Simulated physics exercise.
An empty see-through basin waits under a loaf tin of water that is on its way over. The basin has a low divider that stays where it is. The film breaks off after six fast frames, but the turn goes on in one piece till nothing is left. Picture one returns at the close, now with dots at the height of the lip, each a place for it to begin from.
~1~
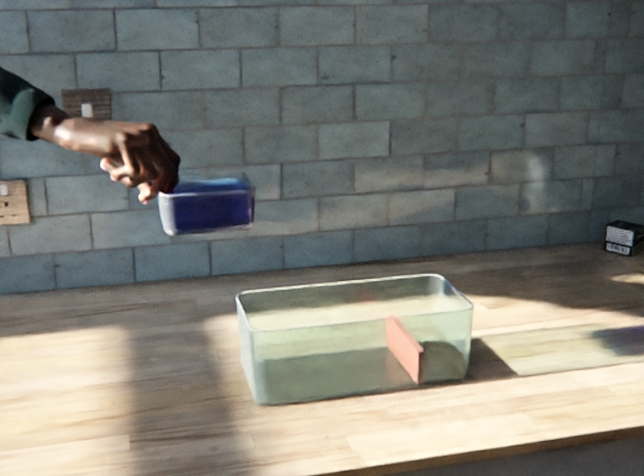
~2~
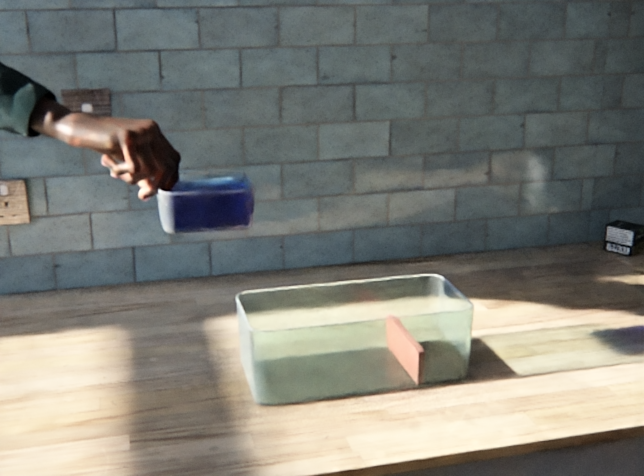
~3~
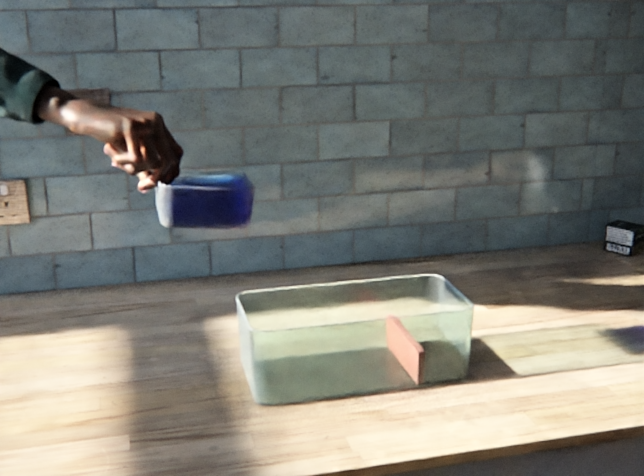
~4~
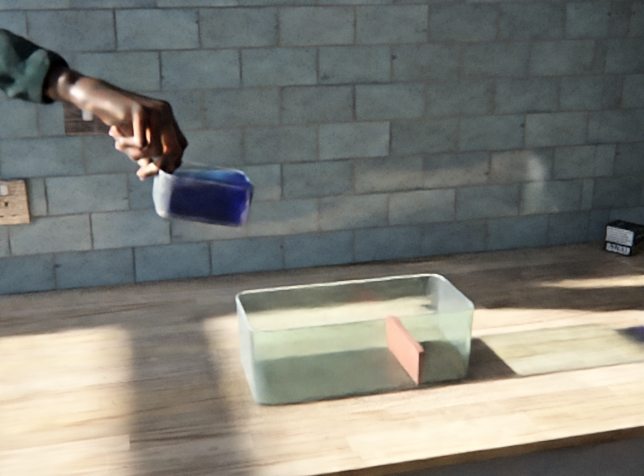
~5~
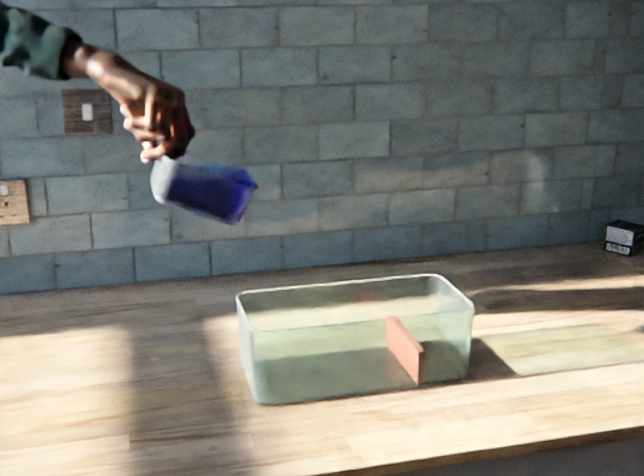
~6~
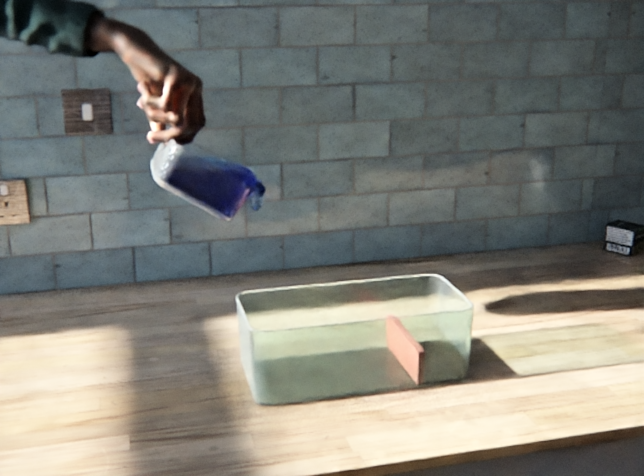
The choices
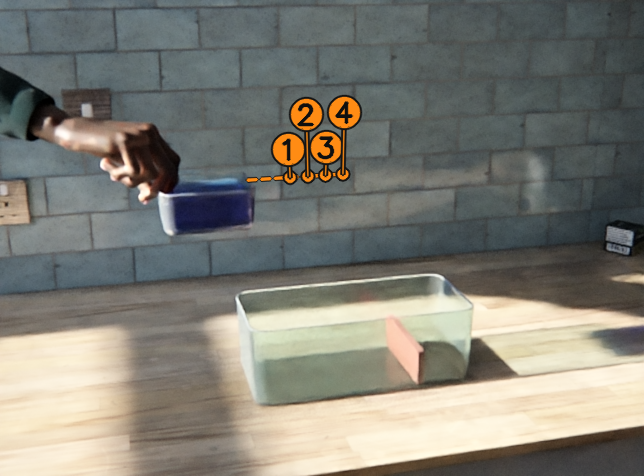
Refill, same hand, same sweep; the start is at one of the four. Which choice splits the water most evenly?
Take 3.
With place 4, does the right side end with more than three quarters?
No, it does not.
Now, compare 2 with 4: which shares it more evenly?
It is 4.
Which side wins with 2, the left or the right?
The left one.
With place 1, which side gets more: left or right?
The left side.
On the marked copy, 1 at (290, 177); 2 at (307, 176); 3 at (325, 175); 4 at (342, 174).
Choosing 1, about 94 % ends left of the wall and 3 % right of it; 4 % is lost outside.
Choosing 2, about 84 % ends left of the wall and 13 % right of it; 3 % is lost outside.
Choosing 3, about 50 % ends left of the wall and 45 % right of it; 5 % is lost outside.
Choosing 4, about 30 % ends left of the wall and 66 % right of it; 3 % is lost outside.
